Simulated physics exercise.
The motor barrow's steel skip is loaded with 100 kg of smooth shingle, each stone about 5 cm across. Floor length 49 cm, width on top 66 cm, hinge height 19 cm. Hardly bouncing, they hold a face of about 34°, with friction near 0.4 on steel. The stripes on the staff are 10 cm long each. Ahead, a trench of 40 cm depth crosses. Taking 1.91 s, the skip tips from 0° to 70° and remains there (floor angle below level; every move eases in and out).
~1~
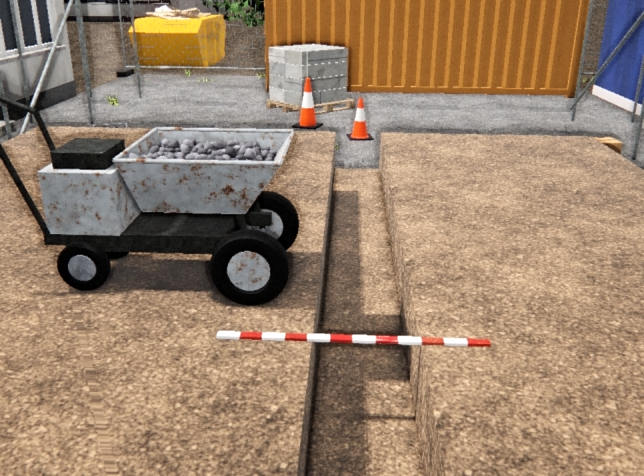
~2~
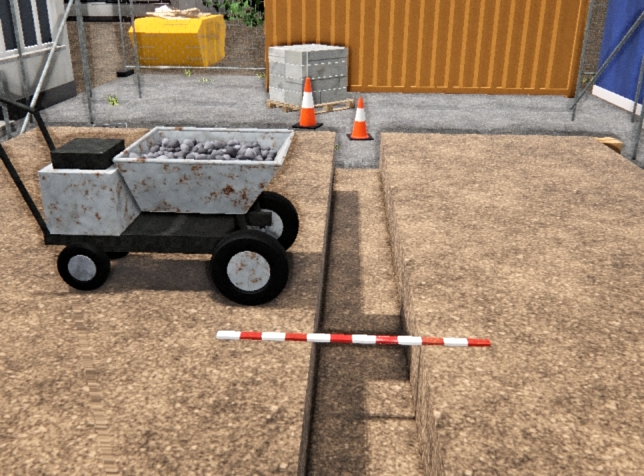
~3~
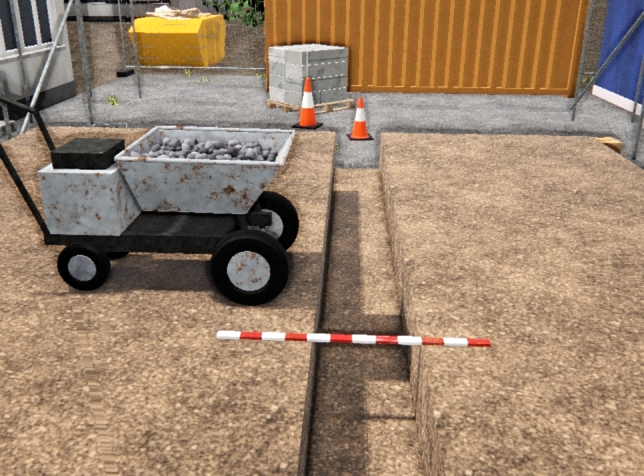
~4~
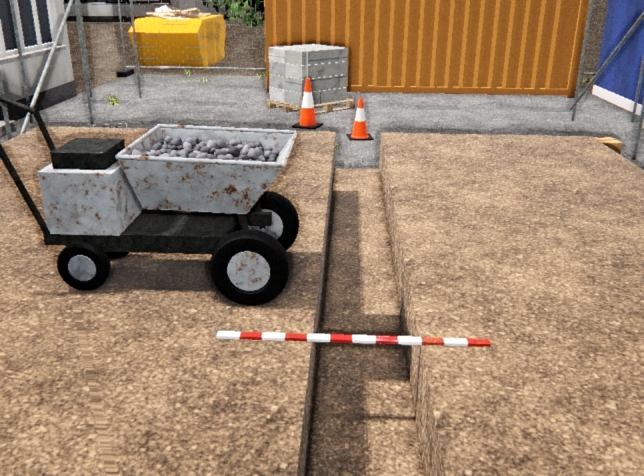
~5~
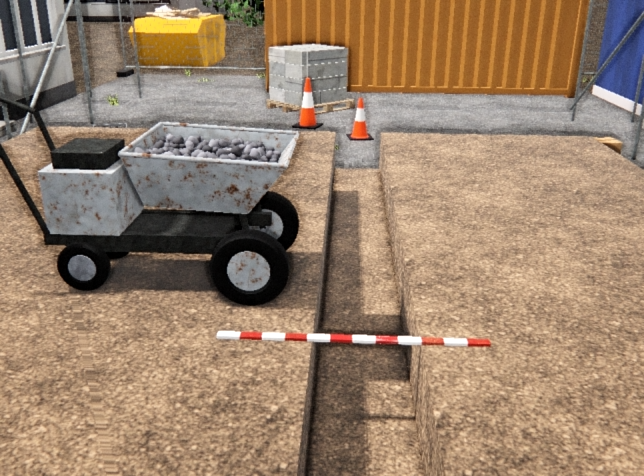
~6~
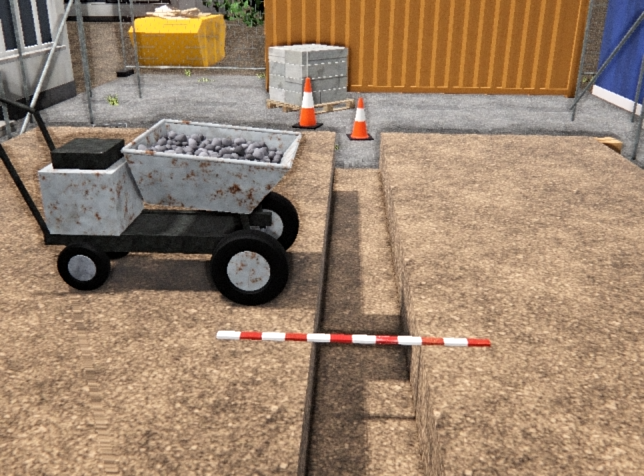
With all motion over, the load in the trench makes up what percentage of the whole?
It makes up about 80 percent of the whole load.
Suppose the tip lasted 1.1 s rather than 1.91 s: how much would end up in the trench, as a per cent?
It would come to roughly 65 per cent.
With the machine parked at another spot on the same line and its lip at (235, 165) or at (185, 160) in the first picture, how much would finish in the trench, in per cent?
Near 100 and near 80 percent.
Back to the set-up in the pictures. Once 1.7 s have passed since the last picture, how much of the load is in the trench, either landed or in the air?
Close to 50 per cent at that time.
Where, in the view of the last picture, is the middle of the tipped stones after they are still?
In the last view, about (384, 335).
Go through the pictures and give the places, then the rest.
In the first picture, lip at (280, 164), floor tilted 0°, highest stones at (207, 147).
In the second picture, the skip is at 0°, its lip at (281, 164); the top of the load is at (207, 147).
In the third picture, lip at (282, 165), floor tilted 1°, highest stones at (198, 145).
In the fourth picture, lip at (284, 165), floor tilted 2°, highest stones at (199, 144).
In the fifth picture, the skip is at 3°, its lip at (287, 166); the top of the load is at (192, 143).
In the sixth picture, lip at (290, 167), floor tilted 5°, highest stones at (188, 140).
Then, 1.1 s after the last picture the floor is at 59°, 97 % in the skip, 3 % in the trench; the foremost stones are at (383, 240).
Then, 1.7 s after the last picture the floor is at 70°, 34 % in the skip, 49 % in the trench, 17 % past the trench; the foremost stones are at (486, 270).
Then, 2.1 s after the last picture the floor is at 70°, 14 % in the skip, 65 % in the trench, 21 % past the trench; the foremost stones are at (535, 267).
Then, 4.0 s after the last picture the floor is at 70°, 0 % in the skip, 80 % in the trench, 20 % past the trench; the foremost stones are at (555, 267).
